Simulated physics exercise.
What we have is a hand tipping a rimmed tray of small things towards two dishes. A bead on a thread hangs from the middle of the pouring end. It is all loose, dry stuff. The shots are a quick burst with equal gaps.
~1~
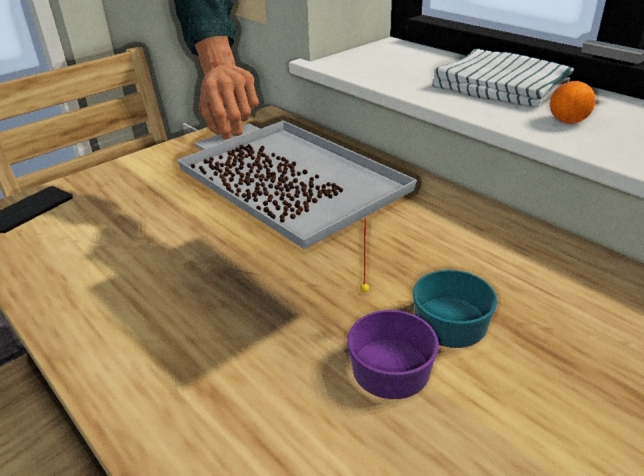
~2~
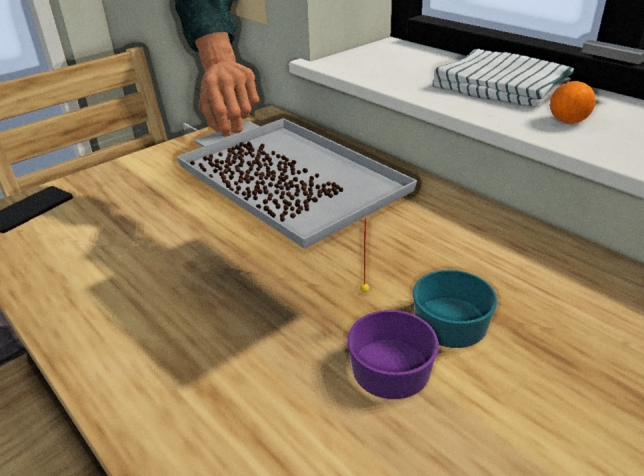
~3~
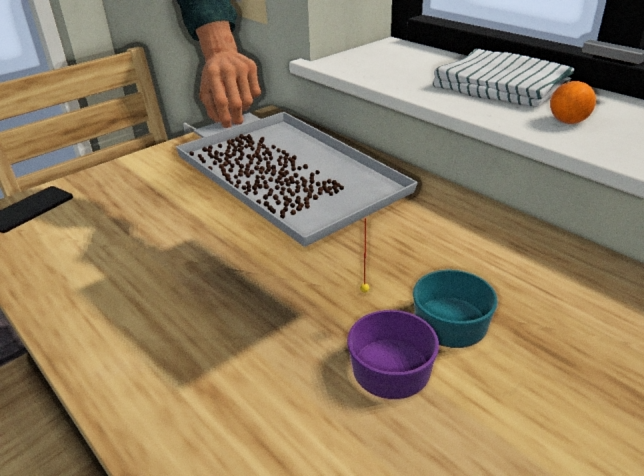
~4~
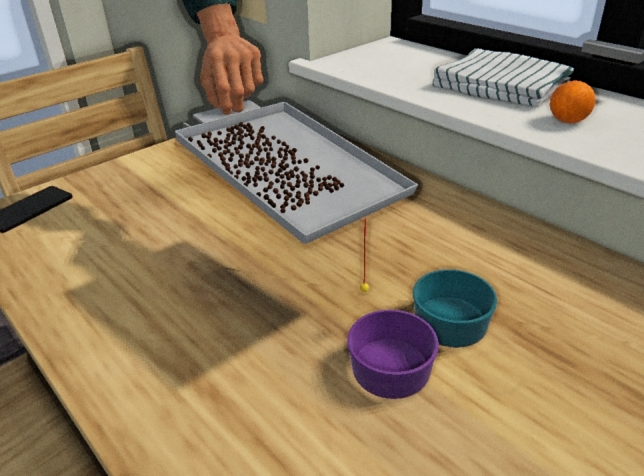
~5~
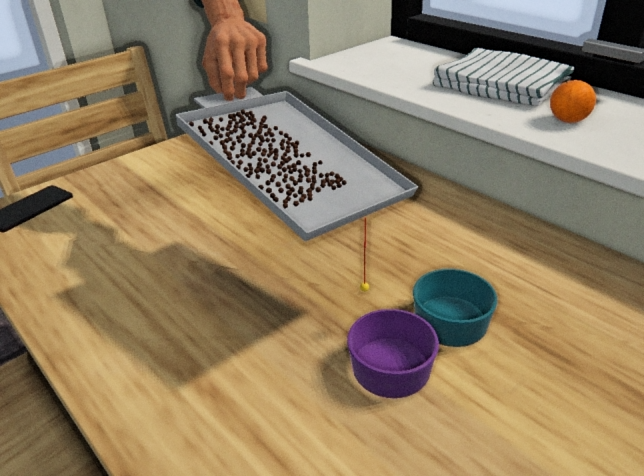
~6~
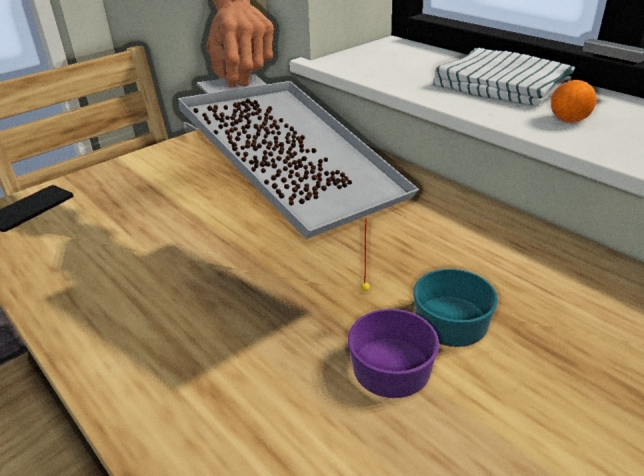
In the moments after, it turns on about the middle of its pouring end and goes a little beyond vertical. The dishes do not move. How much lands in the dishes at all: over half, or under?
They take under half between them.
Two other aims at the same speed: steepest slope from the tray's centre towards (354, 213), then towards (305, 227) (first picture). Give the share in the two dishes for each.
In turn 60 and 0 in a hundred.
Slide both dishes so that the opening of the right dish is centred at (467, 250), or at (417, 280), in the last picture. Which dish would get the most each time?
One: The dish on the left. Two: The dish on the right.
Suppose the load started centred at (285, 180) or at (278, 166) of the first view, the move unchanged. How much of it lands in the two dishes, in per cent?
Roughly 20 per cent, and 20 per cent.
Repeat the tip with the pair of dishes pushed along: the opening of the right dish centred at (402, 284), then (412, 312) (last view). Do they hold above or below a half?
In turn: Above a half; under half.
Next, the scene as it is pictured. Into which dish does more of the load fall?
Fuller: The dish on the right.
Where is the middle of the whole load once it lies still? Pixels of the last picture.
Around (421, 302).
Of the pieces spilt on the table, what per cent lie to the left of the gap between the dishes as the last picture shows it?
About 70 per cent.
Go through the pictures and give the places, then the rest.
The first picture shows corners of the pouring end (304, 238) and (414, 180), level; middle of the load (269, 177), allspice berries; left dish (425, 376); right dish (486, 326); bead on its thread (364, 288).
The second picture shows corners of the pouring end (304, 237) and (414, 181), level; middle of the load (269, 175).
The third picture shows corners of the pouring end (305, 236) and (415, 182), tipped barely, lowest at the right corner; middle of the load (269, 169).
The fourth picture shows corners of the pouring end (306, 233) and (415, 184), tipped a little, lowest at the right corner; middle of the load (269, 161).
The fifth picture shows corners of the pouring end (308, 231) and (416, 186), tipped a little, lowest at the right corner; middle of the load (271, 152).
The sixth picture shows corners of the pouring end (310, 229) and (416, 189), tipped clearly, lowest at the right corner; middle of the load (277, 146), roughly half on the move; left dish (426, 375); right dish (487, 325).
Just after the last frame, tray tipped steeply; roughly two thirds on the tray; just a few in the left dish; about a tenth in the right dish; just a few outside both; roughly a quarter in the air.
A moment on, tray tipped right over; roughly half on the tray; just a few in the left dish; roughly a quarter in the right dish; roughly a quarter outside both; about a tenth in the air.
Further on, tray tipped past a quarter turn; just a few in the left dish; roughly a quarter in the right dish; roughly two thirds outside both.
When it is over, tray tipped past a quarter turn; just a few in the left dish; roughly a quarter in the right dish; roughly two thirds outside both.
